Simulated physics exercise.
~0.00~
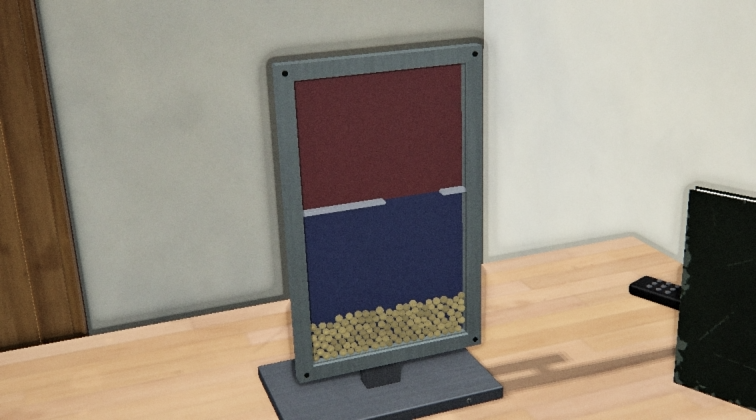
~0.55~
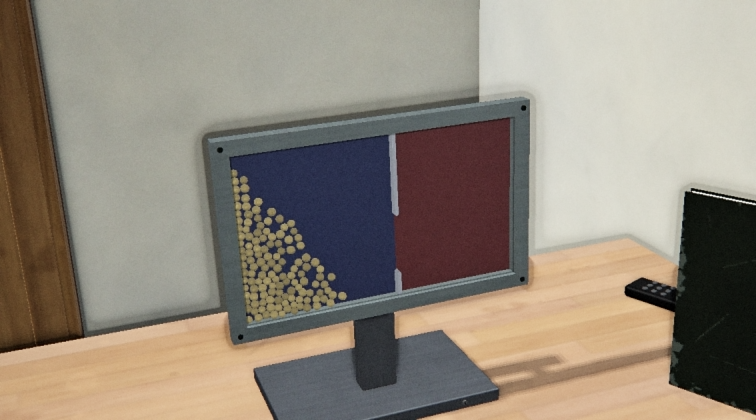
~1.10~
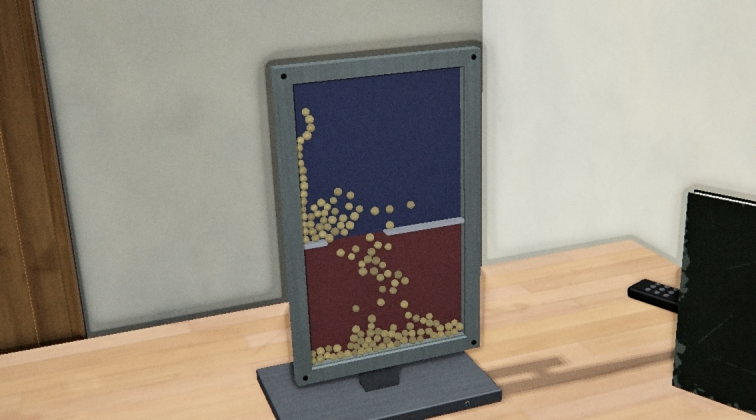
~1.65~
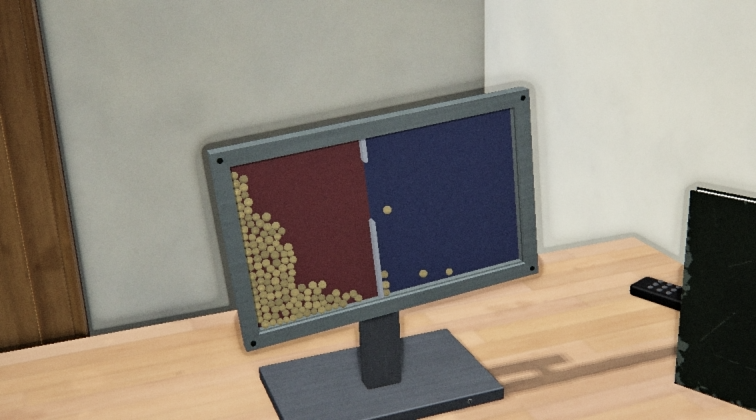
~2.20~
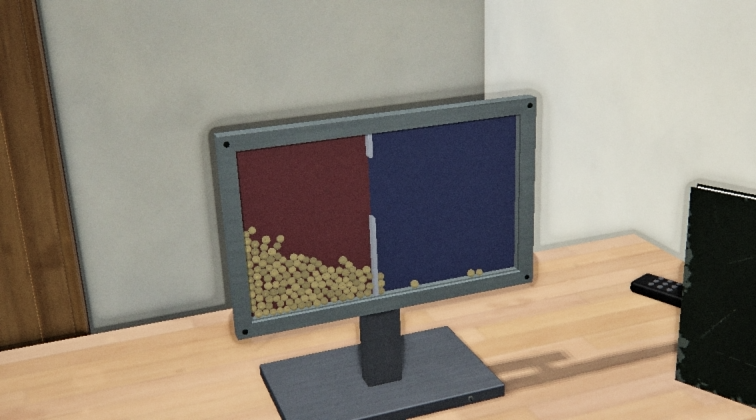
The framed case turns clockwise in stages, and its tan beans settle mostly in the red chamber.
